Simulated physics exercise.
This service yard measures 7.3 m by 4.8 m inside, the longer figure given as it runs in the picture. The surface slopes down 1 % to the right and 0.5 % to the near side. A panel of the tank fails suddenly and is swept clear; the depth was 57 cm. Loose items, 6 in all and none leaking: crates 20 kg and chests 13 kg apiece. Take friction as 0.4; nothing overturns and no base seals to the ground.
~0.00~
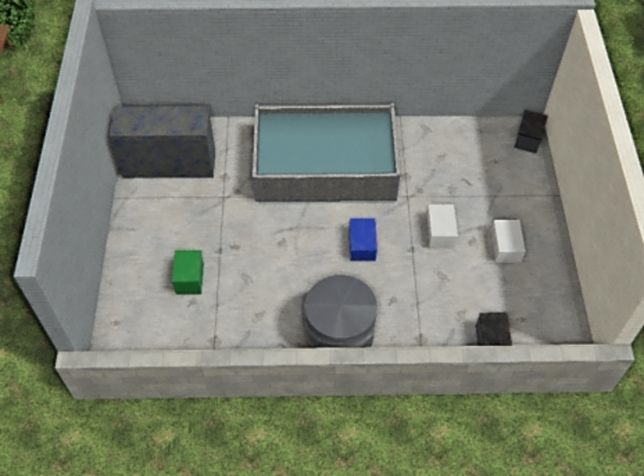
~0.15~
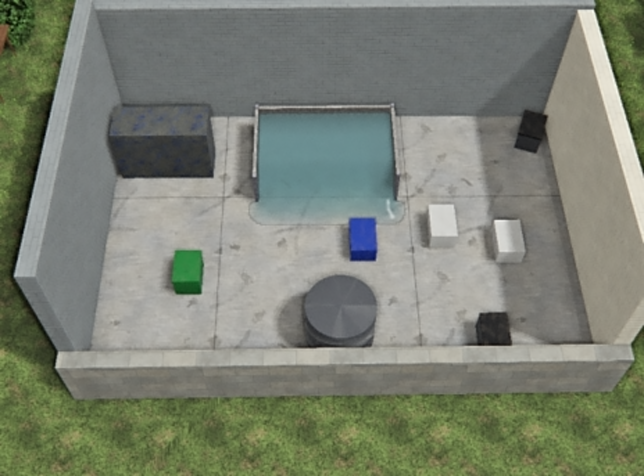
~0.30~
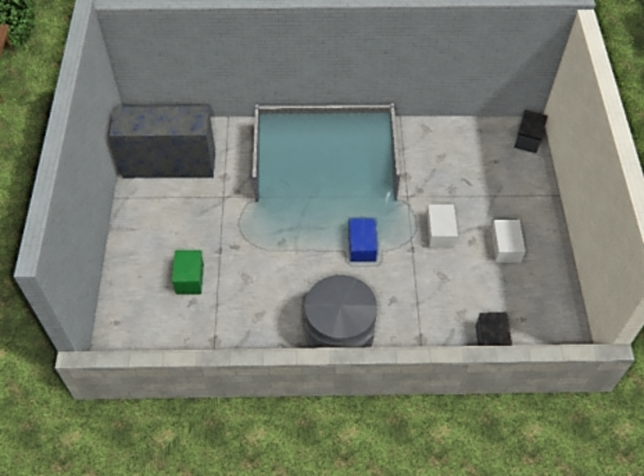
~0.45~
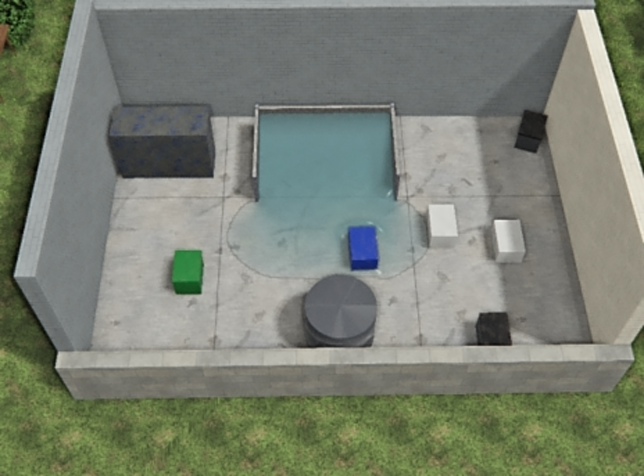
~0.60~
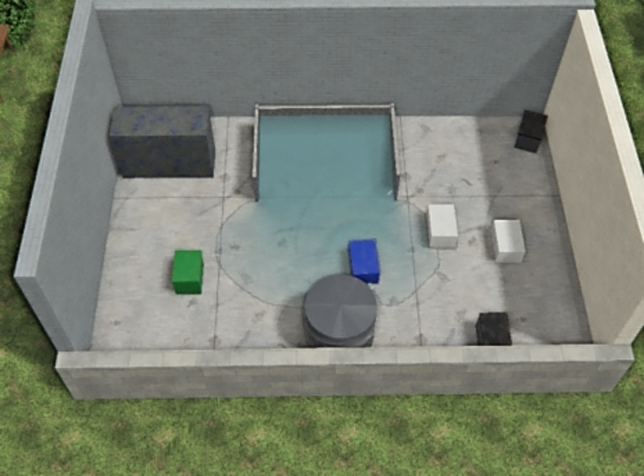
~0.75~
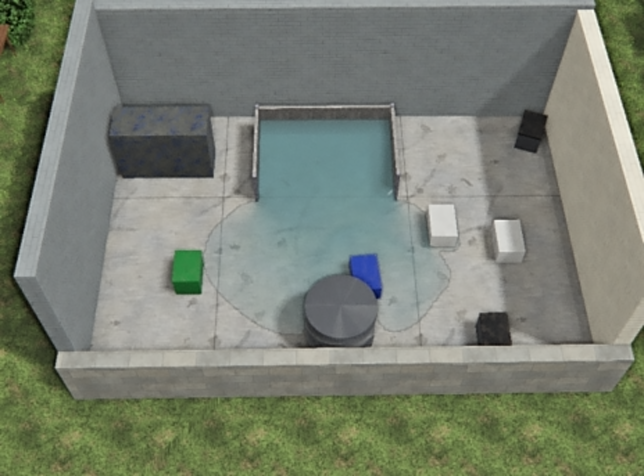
A walled concrete yard edged by grass is seen from high above the near wall, the view staying fixed. A water-filled tank stands against the back wall, with a dark block to its left, a green box at left, a blue box near the centre, white and black boxes at right, and a round grey object in front. The tank's near side gives way and water spreads forward across the floor, pushing the blue box a short way toward the near side while the others stay put.
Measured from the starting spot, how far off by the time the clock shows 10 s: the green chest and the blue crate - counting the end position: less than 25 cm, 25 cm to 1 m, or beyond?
The green chest travels far; the blue crate ends far away.
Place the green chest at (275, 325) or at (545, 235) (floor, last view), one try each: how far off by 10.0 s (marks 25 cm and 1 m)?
In that order: It gets carried off; it gets carried off.
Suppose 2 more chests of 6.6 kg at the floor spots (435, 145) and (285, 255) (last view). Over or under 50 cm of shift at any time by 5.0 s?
In that order: Less, more.
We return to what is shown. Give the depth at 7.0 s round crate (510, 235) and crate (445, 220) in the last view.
About 5 and 4 cm.
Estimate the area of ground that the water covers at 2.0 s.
About 18 m2.
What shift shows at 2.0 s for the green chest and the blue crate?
About 20 and 200 cm.
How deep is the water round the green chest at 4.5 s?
Roughly 6 cm.
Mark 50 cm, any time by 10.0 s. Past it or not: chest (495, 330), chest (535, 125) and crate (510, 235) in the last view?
In that order: Over, over, under.
After 2.0 s the green chest is near (173, 271), 0.2 m from its start, aground; the blue crate is near (448, 338), 2.2 m from its start, afloat; 1 afloat.
After 4.5 s the green chest is near (170, 235), 0.6 m from its start, aground; the blue crate is near (553, 230), 2.9 m from its start, afloat; 1 afloat.
After 7.0 s the green chest is near (224, 197), 1.3 m from its start, afloat; the blue crate is near (524, 120), 3.7 m from its start, afloat; 3 afloat.
After 10.0 s the green chest is near (298, 217), 1.9 m from its start, aground; the blue crate is near (492, 120), 3.2 m from its start, aground; 1 afloat.
